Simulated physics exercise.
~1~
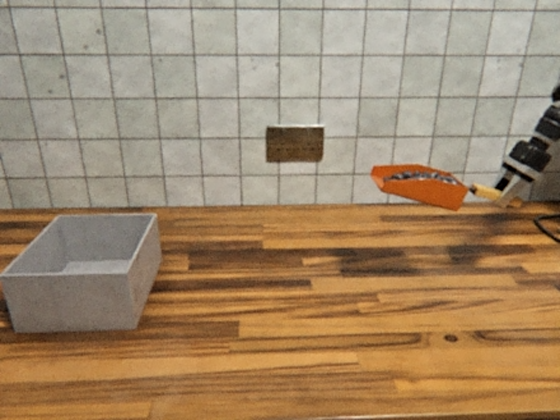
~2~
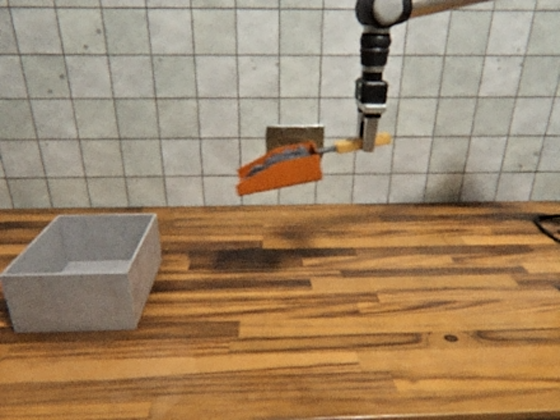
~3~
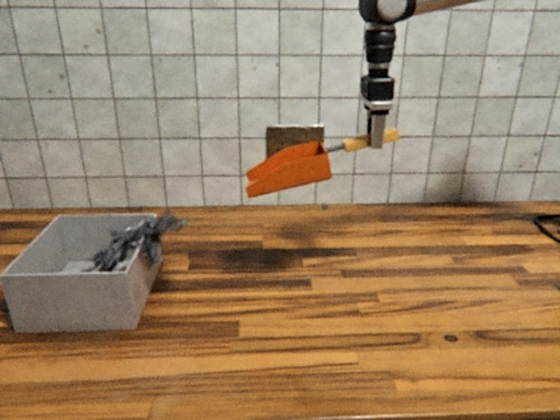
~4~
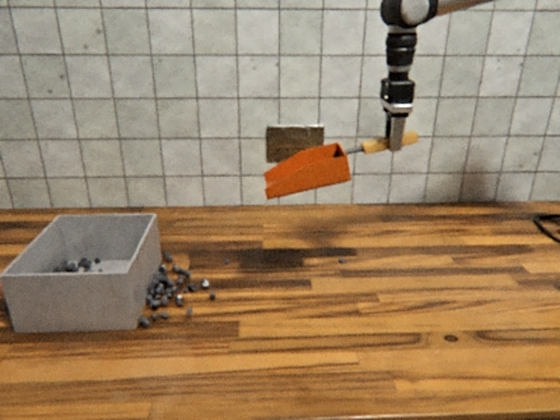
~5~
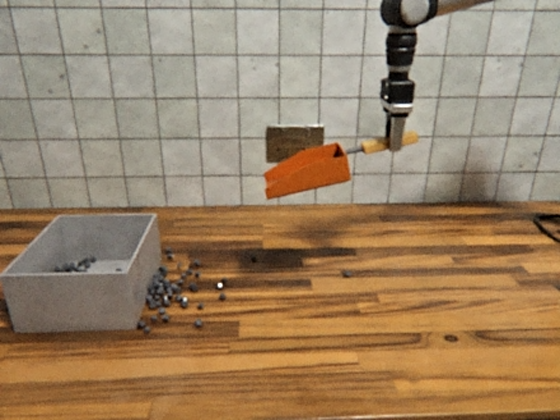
On a wooden table, a robot arm swings an orange scoop left, flinging dark pebbles mostly into a gray bin.
